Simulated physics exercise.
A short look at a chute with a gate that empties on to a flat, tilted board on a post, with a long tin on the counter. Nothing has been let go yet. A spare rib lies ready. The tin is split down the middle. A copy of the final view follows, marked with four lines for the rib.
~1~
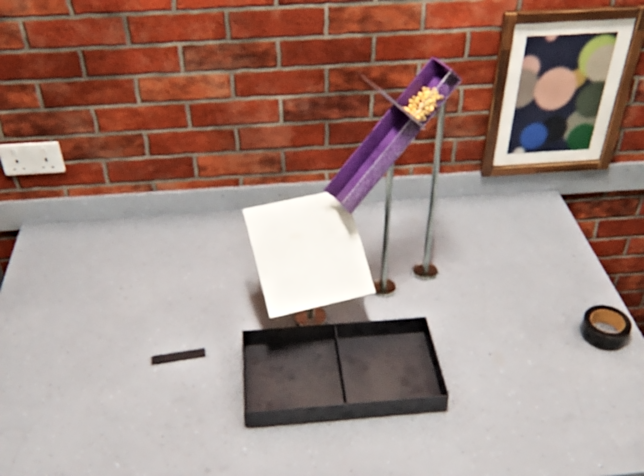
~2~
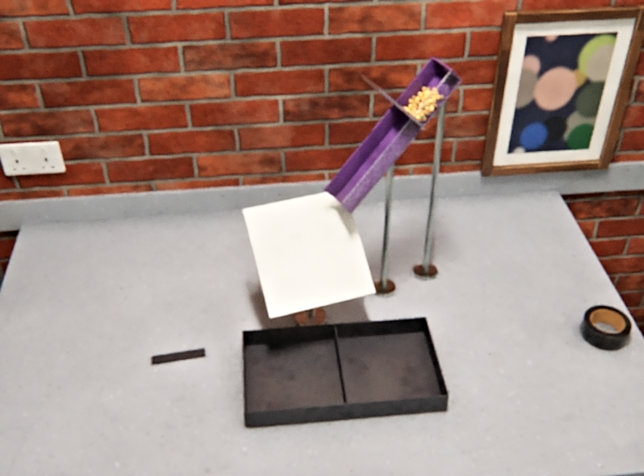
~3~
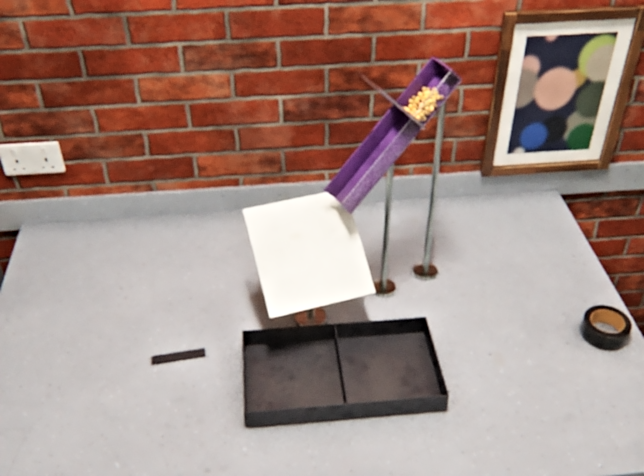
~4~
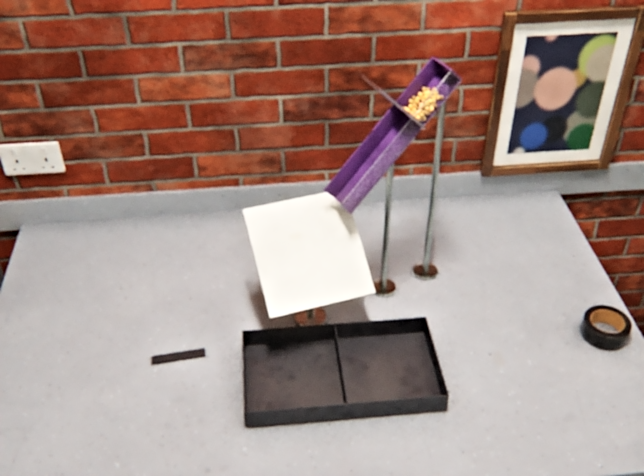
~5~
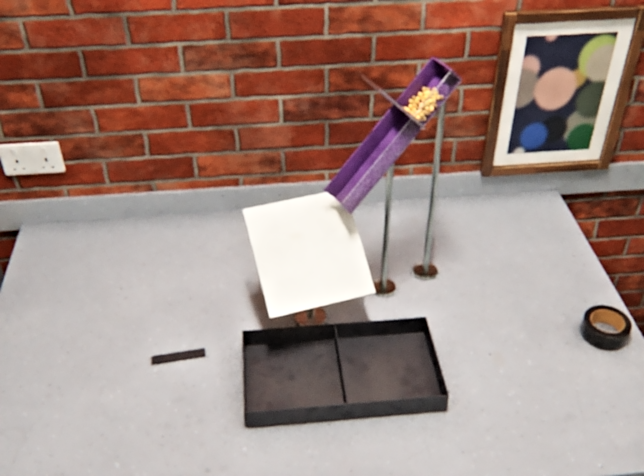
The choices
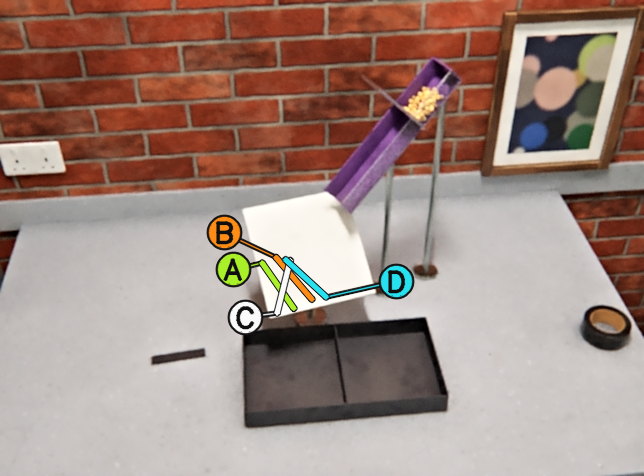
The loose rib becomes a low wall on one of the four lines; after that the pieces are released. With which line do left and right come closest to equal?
B beats the others.
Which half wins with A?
More lands on the left.
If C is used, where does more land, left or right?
More lands on the left.
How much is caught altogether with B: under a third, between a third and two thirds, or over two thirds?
Line B gives over two thirds.
On the marked copy, line A from (262, 262) to (293, 308); line B from (276, 257) to (311, 299); line C from (290, 260) to (277, 313); line D from (285, 259) to (326, 297).
If A is chosen, of what is caught, all but a few in the left half, a small share in the right.
If B is chosen, of what is caught, close to half in the left half, close to half in the right.
If C is chosen, of what is caught, all but a few in the left half, only a few in the right.
If D is chosen, of what is caught, a small share in the left half, all but a few in the right.
